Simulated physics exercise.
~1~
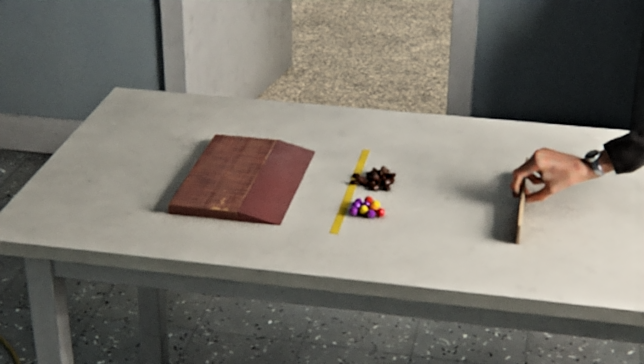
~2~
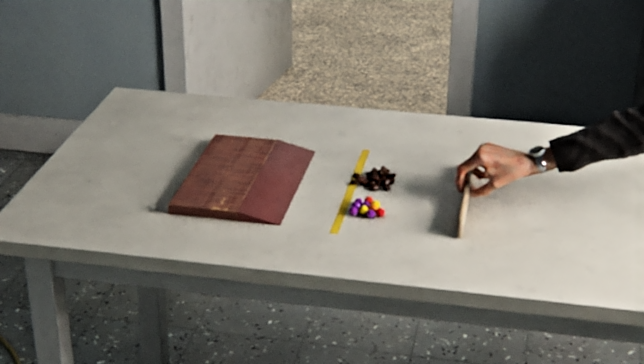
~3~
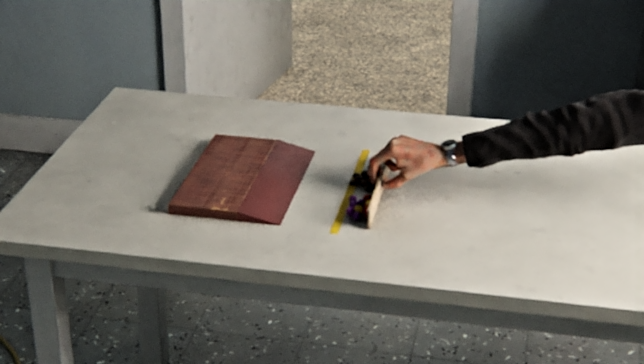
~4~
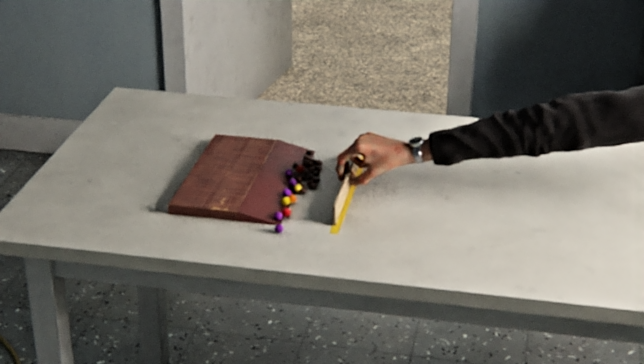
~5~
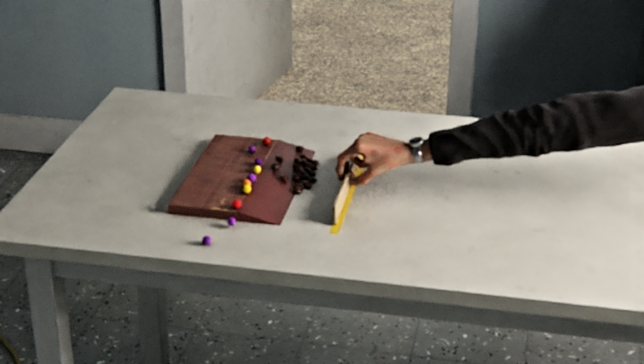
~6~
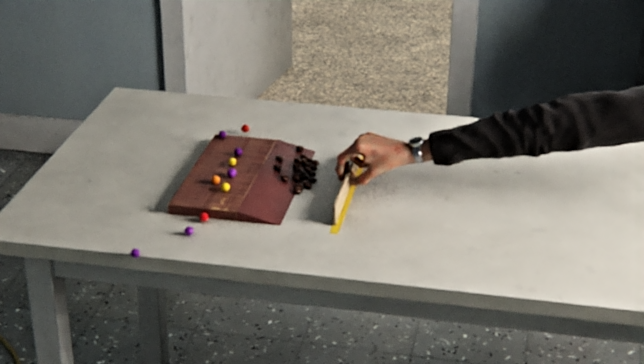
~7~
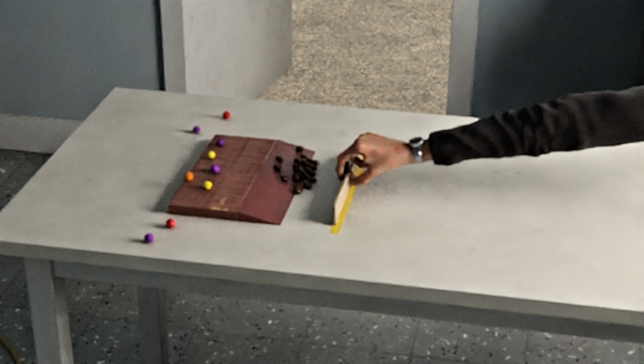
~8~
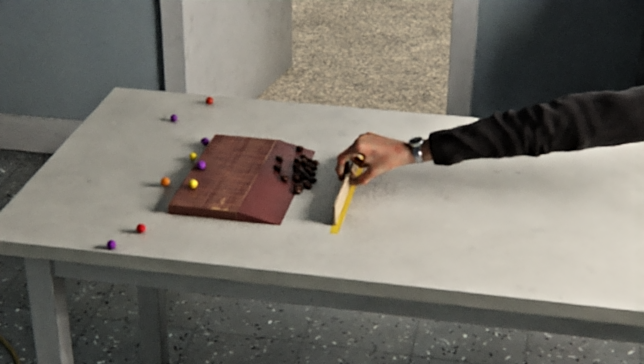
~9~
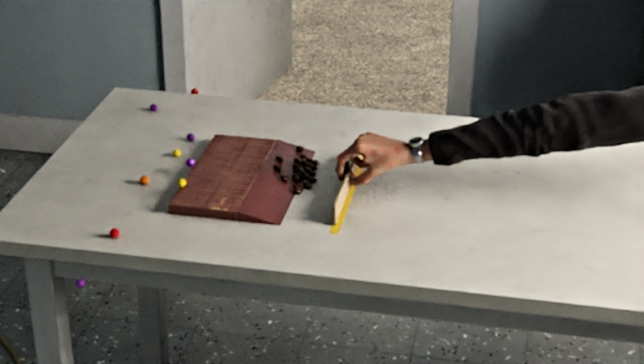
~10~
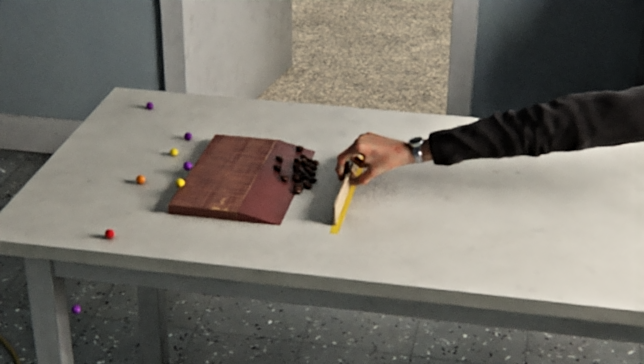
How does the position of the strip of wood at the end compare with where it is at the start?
It starts out toward the right side of the table, well away from the yellow tape, and ends farther left, held upright at the tape.
On a pale table, a hand slides an upright strip of wood left into colourful balls and dark bits, stopping at yellow tape; the balls roll over a reddish slab, one dropping off the table, while the dark bits stay bunched around its sloping right edge.
